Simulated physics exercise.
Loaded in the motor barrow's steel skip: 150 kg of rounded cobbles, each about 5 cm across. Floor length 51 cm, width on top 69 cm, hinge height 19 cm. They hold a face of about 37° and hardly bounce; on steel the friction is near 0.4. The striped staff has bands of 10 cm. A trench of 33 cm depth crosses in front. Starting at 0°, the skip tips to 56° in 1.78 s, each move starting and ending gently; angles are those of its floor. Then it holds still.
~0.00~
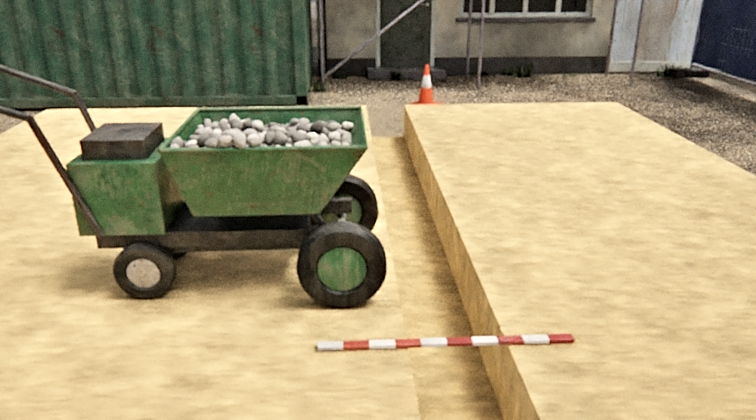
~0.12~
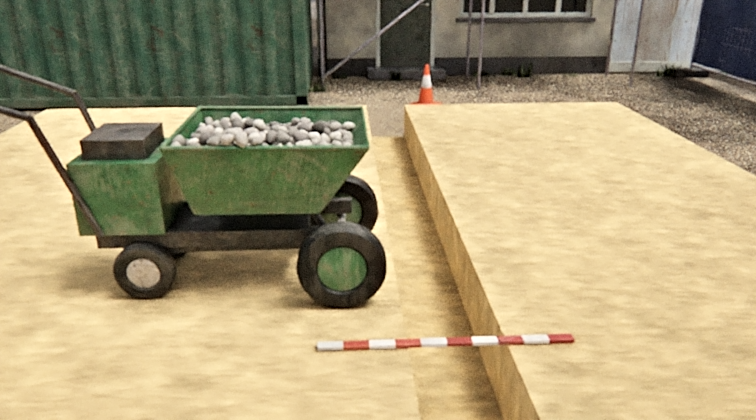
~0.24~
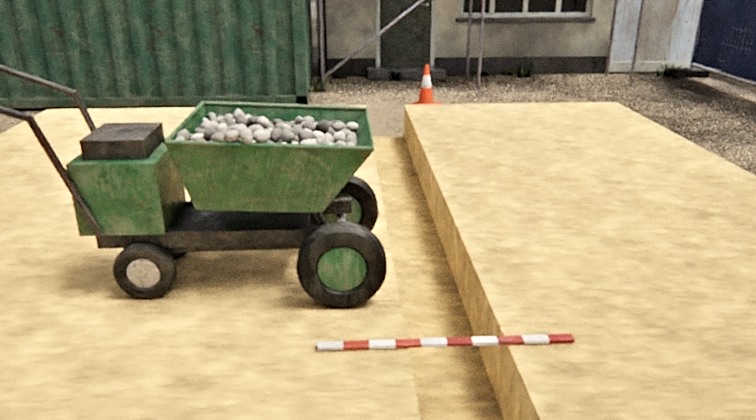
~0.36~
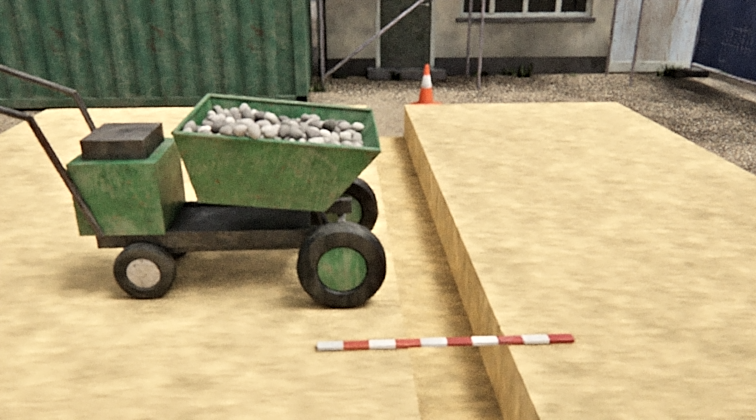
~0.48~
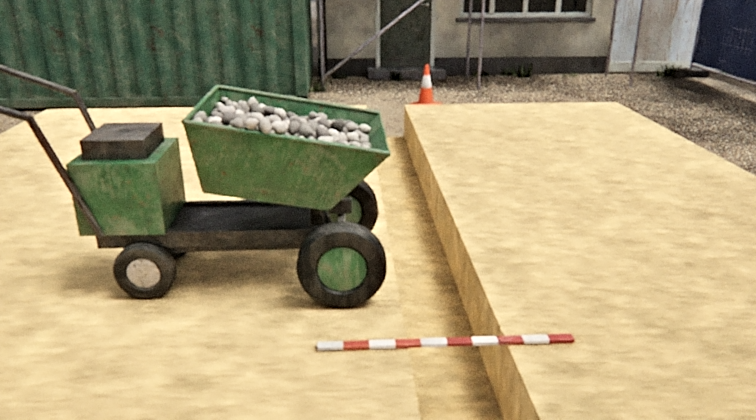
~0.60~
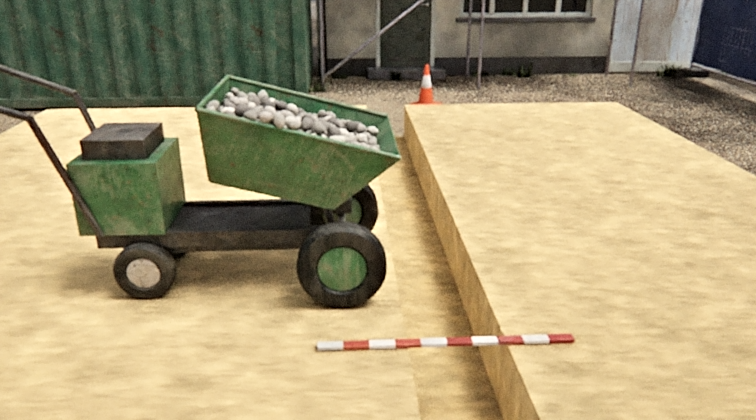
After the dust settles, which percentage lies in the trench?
Close to 21 in a hundred.
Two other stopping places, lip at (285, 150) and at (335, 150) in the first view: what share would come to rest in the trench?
Near 45 per cent from the first place, 35 from the second.
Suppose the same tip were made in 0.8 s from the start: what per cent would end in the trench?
It would be near 15 per cent.
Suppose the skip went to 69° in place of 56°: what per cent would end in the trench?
In that case some 45 per cent.
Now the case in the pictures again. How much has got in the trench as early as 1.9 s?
Some 5 per cent.
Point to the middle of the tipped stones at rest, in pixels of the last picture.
Near (482, 269).
After 1.3 s the floor is at 47°; 100 % in the skip; the foremost stones are at (433, 181).
After 1.9 s the floor is at 56°; 87 % in the skip, 6 % in the trench, 7 % past the trench; the foremost stones are at (525, 264).
After 2.2 s the floor is at 56°; 71 % in the skip, 10 % in the trench, 19 % past the trench; the foremost stones are at (580, 273).
After 4.2 s the floor is at 56°; 57 % in the skip, 21 % in the trench, 22 % past the trench; the foremost stones are at (587, 255).
